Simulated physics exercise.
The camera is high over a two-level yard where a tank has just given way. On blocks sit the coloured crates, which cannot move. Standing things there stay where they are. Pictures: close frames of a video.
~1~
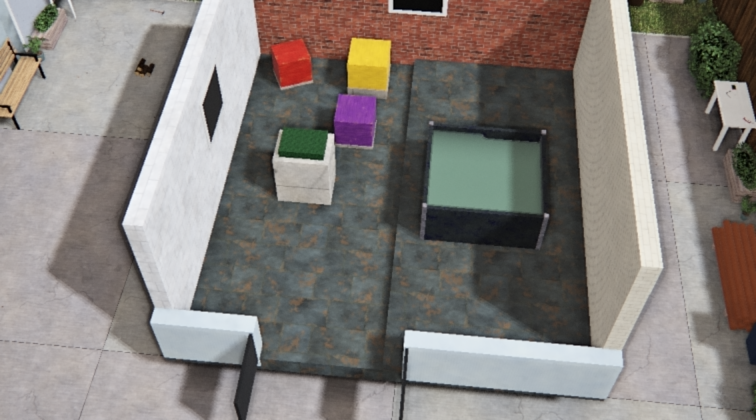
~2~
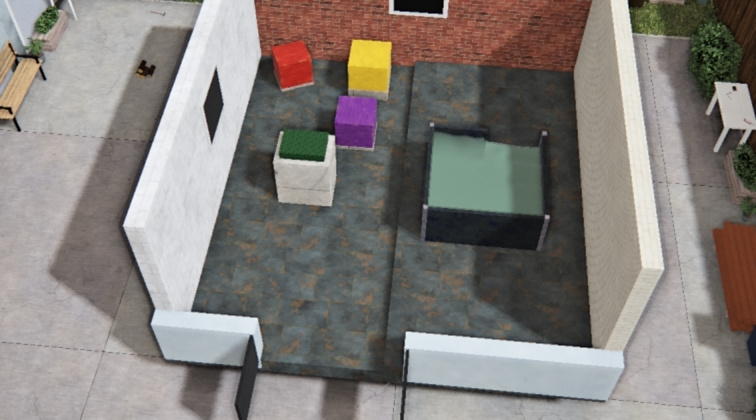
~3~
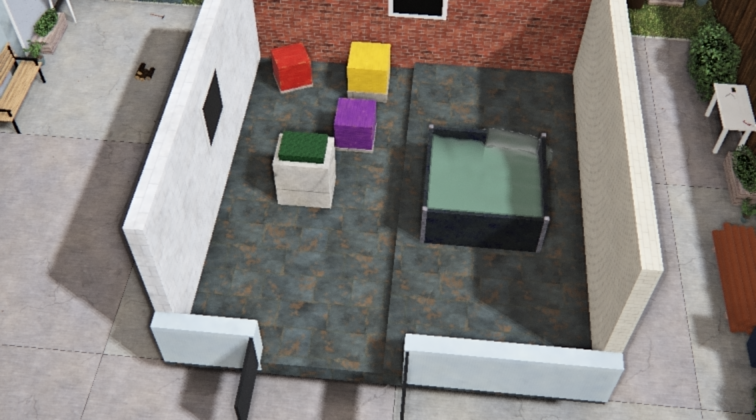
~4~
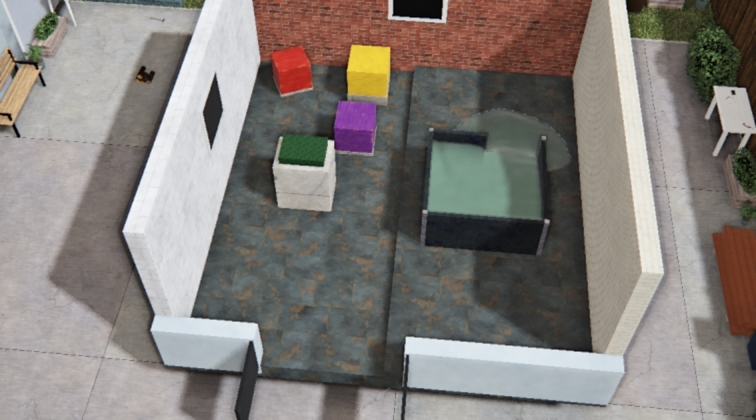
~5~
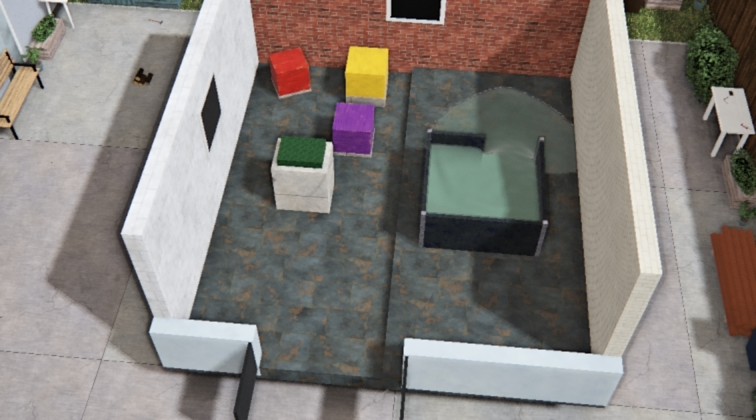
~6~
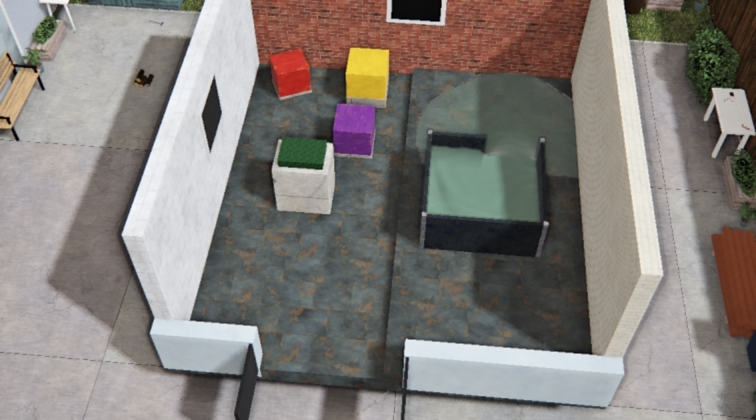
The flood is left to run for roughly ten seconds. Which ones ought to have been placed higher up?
Result: The red crate is going to get water on it; the purple crate is going to get water on it; the yellow crate is going to get water on it.
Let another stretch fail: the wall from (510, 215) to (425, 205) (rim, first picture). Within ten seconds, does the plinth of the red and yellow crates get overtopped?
The red crate is flooded and the yellow crate is untouched.
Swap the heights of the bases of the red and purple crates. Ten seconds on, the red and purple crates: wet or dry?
Red is reached, purple is reached.
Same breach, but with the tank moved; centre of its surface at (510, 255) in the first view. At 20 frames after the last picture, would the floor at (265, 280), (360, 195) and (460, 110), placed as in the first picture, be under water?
As listed: Free of water, free of water, under water.
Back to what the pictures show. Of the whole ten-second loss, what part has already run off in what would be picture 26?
Estimate: 0 %.
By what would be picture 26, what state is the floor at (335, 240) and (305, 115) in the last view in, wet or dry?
Dry, wet.
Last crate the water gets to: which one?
I'd name the one in red.
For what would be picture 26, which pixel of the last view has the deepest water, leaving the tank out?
Pointing at (403, 88).
A moment on, water covers 20 % of the floor; the red crate not reached, the purple crate not reached, the yellow crate water round its plinth.
Next, water covers 25 % of the floor; the red crate water round its plinth, the purple crate water round its plinth, the yellow crate water round its plinth.
Then, water covers 40 % of the floor; the red crate water round its plinth, the purple crate water round its plinth, the yellow crate water round its plinth.
Later, water covers 75 % of the floor; the red crate water round its plinth, the purple crate water round its plinth, the yellow crate water round its plinth.
In the end, water covers 90 % of the floor; the red crate was topped, the purple crate was topped, the yellow crate was topped.
